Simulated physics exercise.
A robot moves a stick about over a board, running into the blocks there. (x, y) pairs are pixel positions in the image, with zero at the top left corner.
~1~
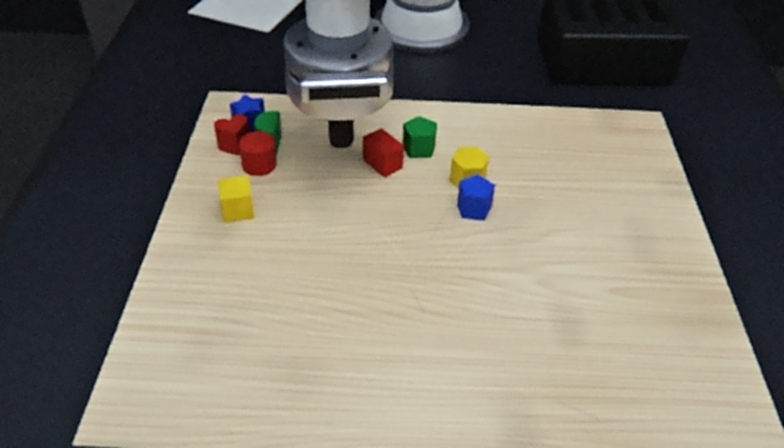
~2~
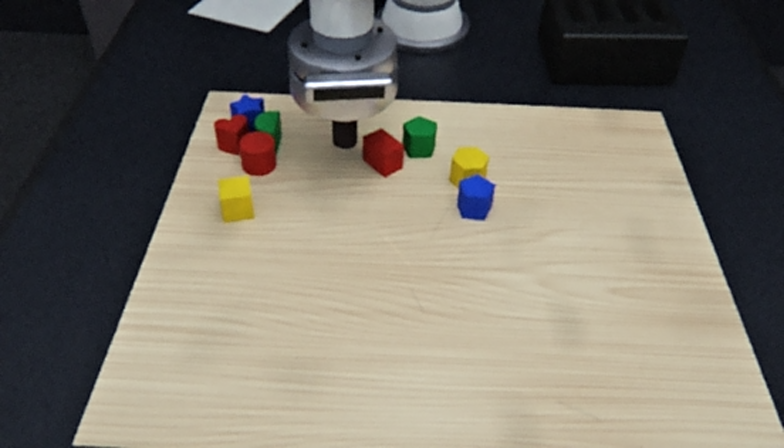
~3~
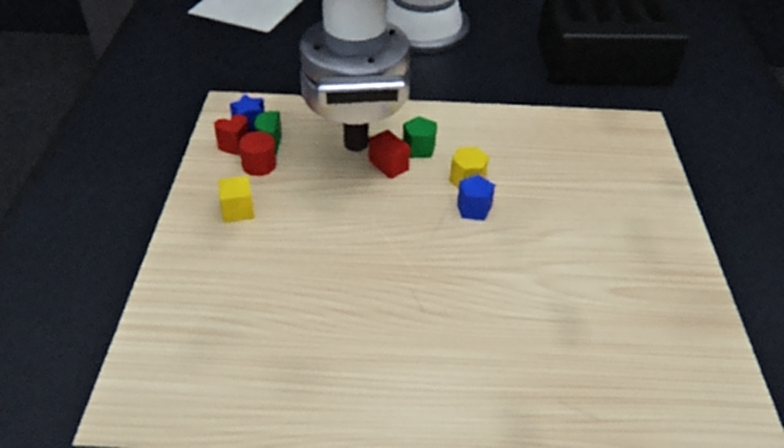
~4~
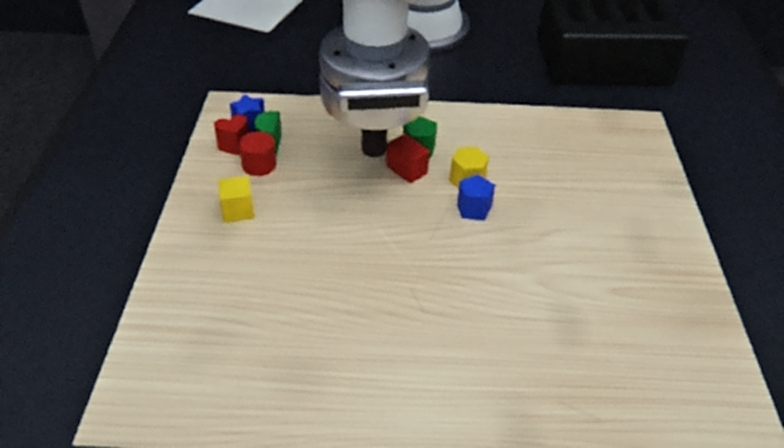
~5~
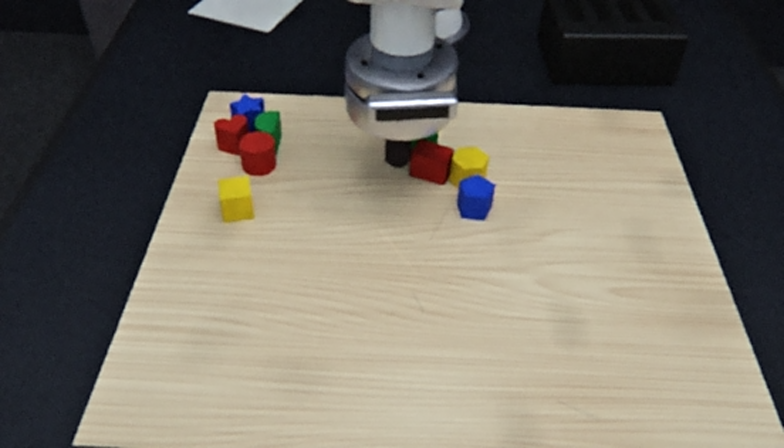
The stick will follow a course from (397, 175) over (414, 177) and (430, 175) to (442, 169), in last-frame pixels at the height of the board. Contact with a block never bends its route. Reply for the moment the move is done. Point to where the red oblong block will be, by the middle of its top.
Answer: (480, 147).
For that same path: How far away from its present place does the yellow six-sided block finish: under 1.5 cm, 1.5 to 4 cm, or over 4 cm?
Shift of over 4 cm.
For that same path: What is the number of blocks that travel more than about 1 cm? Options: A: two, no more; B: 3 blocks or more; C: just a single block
A
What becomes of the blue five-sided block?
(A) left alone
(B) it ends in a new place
A.
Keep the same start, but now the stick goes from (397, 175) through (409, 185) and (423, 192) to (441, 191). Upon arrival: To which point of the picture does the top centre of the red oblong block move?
Around pixel (461, 151).
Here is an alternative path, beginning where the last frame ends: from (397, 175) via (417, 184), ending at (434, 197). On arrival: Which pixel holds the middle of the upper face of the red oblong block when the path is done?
Roughly at (461, 161).
What follows on the original path. Halfway along, stick (423, 162); red oblong block (458, 151); yellow six-sided block (494, 158).
At the end, stick (444, 154); green five-sided block not moved; red oblong block (480, 147); yellow six-sided block (513, 159); blue five-sided block not moved.
